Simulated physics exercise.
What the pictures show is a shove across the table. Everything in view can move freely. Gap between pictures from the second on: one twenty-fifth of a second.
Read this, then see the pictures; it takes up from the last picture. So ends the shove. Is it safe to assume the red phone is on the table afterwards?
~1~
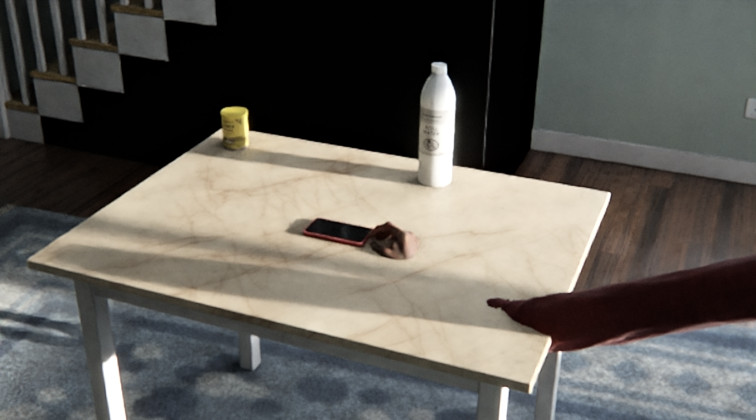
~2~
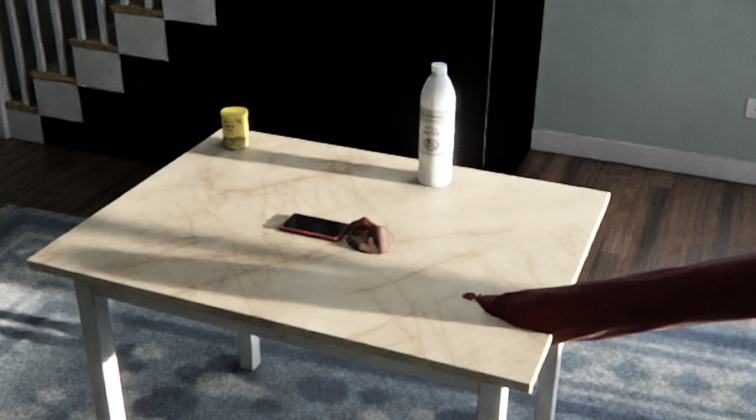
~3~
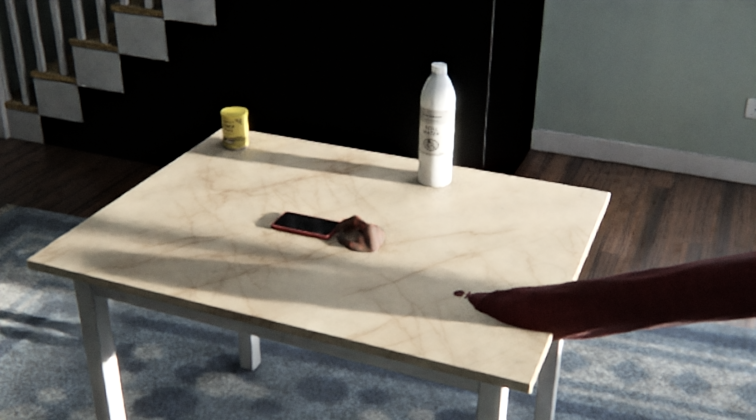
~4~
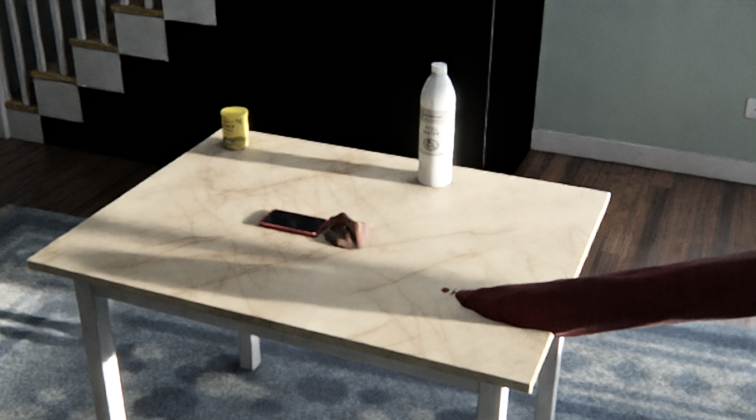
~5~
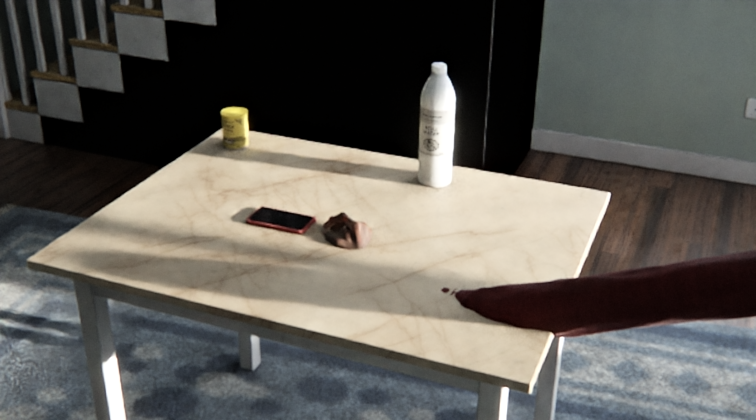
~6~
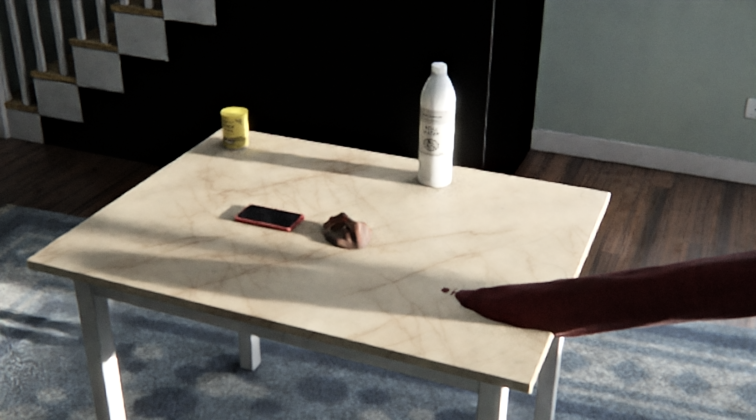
Yes, it never leaves the table.
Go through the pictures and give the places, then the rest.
Under the hand; red phone (339, 232), in the first picture.
Under the hand; red phone (315, 227), in the second picture.
Under the hand; red phone (306, 225), in the third picture.
Red phone (294, 223), in the fourth picture.
Red phone (281, 220) moved a little, in the fifth picture.
Red phone (269, 217) moved a little, in the sixth picture.
Then, 0.10 s later than the last frame, red phone moved about its own width near (247, 213).
Then, 0.20 s later than the last frame, red phone moved about its own width near (234, 210).
Then, 0.30 s later than the last frame, red phone moved about its own width near (230, 209).
When it is over, moved from the start, red phone. End places, in pixels of the last picture, red phone near (230, 209).
